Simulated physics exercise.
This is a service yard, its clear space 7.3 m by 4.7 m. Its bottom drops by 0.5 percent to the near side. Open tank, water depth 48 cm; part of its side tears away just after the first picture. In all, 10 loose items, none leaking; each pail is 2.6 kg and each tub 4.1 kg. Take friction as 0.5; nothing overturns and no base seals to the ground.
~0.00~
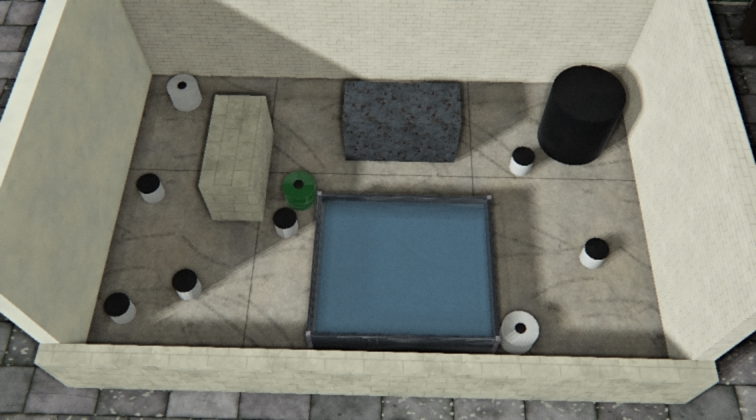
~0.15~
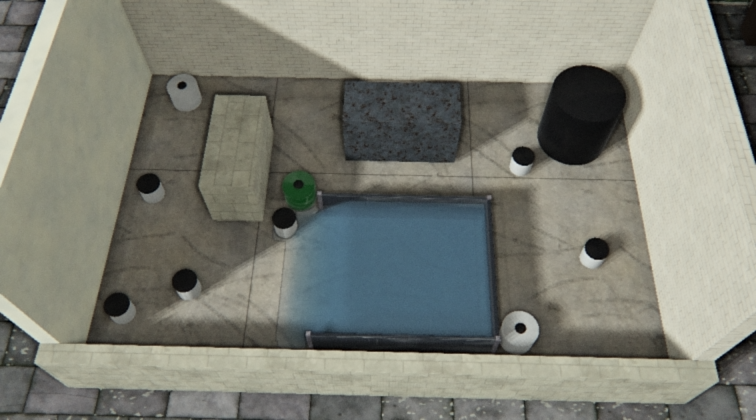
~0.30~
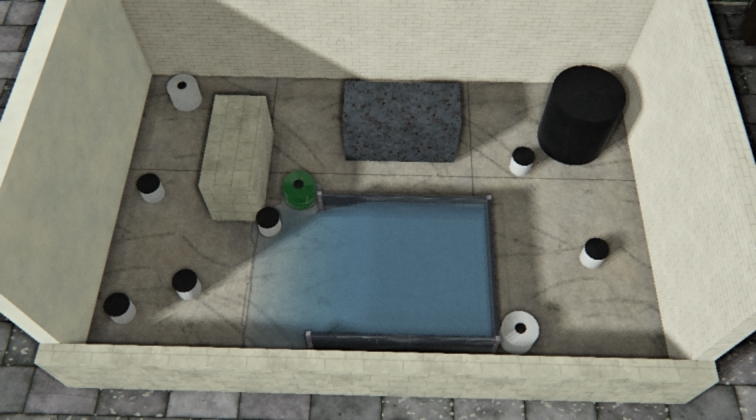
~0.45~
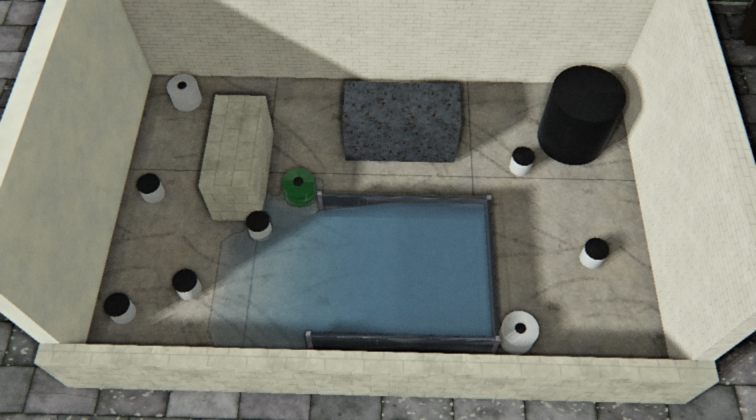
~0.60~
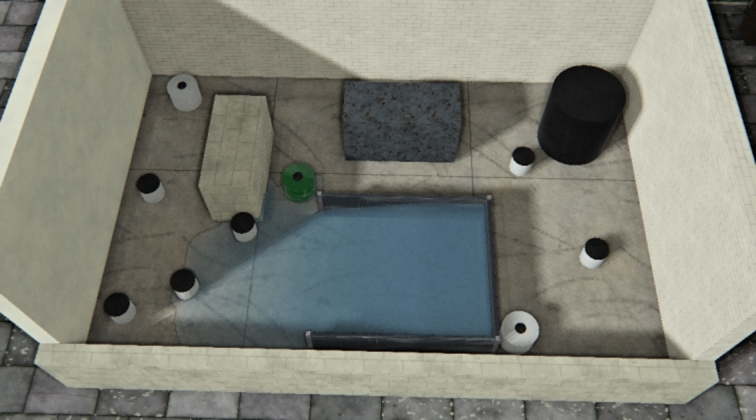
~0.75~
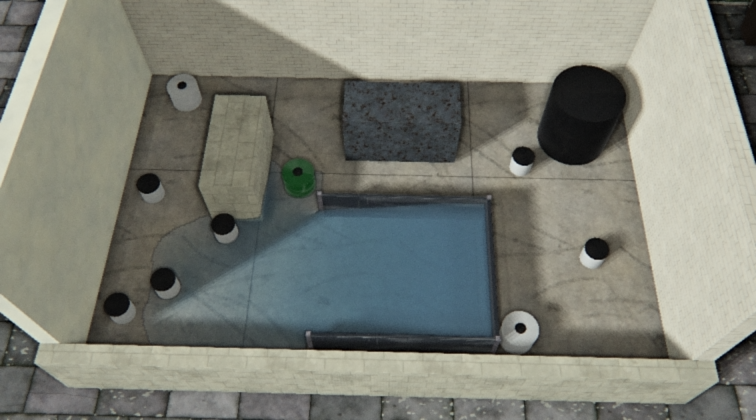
Water spreading left from a tank's opened side across a walled yard, pushing one black-topped pail left, then nudging another.
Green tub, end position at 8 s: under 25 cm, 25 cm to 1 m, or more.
It ends well away.
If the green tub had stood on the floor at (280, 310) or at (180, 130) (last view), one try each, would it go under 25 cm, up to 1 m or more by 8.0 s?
Outcomes in order: It is taken a long way; it is taken a long way.
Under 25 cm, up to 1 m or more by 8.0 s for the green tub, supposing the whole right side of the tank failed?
In that scenario the green tub would have shifted only slightly.
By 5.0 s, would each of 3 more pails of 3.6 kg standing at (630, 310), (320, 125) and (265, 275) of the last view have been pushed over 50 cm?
Listed order gives within the limit, above the limit, above the limit.
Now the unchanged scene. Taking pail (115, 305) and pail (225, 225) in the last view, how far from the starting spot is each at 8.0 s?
In that order: 250 cm, 400 cm.
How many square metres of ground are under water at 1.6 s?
The covered patch comes to about 12 m2.
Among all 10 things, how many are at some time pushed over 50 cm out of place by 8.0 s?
Result: 7.
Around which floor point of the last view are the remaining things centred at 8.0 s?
I'd say about (464, 164) in the last view.
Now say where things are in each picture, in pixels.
The first picture shows the green tub at (299, 184), on the bottom; water covers 4.2 m2; 0 of 10 have shifted.
The second picture shows the green tub at (299, 184), on the bottom; 5.0 m2 under water; 0 of 10 have shifted.
The third picture shows the green tub at (299, 184), on the bottom; water covers 5.9 m2; 1 of 10 have shifted.
The fourth picture shows the green tub at (298, 181) rests on the ground, 5 cm from its start; 6.9 m2 under water; 1 of 10 have shifted.
The fifth picture shows the green tub at (298, 177) rests on the ground, 13 cm from its start; water covers 7.8 m2; 2 of 10 have shifted.
The sixth picture shows the green tub at (298, 172) rests on the ground, 21 cm from its start; 8.8 m2 under water; 3 of 10 have shifted.
After 1.6 s the green tub is near (311, 158), 0.5 m from its start, aground; 3 afloat.
After 3.6 s the green tub is near (332, 155), 0.7 m from its start, aground; 5 afloat.
After 5.6 s the green tub is near (354, 165), 0.8 m from its start, afloat; 7 afloat.
After 8.0 s the green tub is near (504, 157), 2.9 m from its start, afloat; 8 afloat.
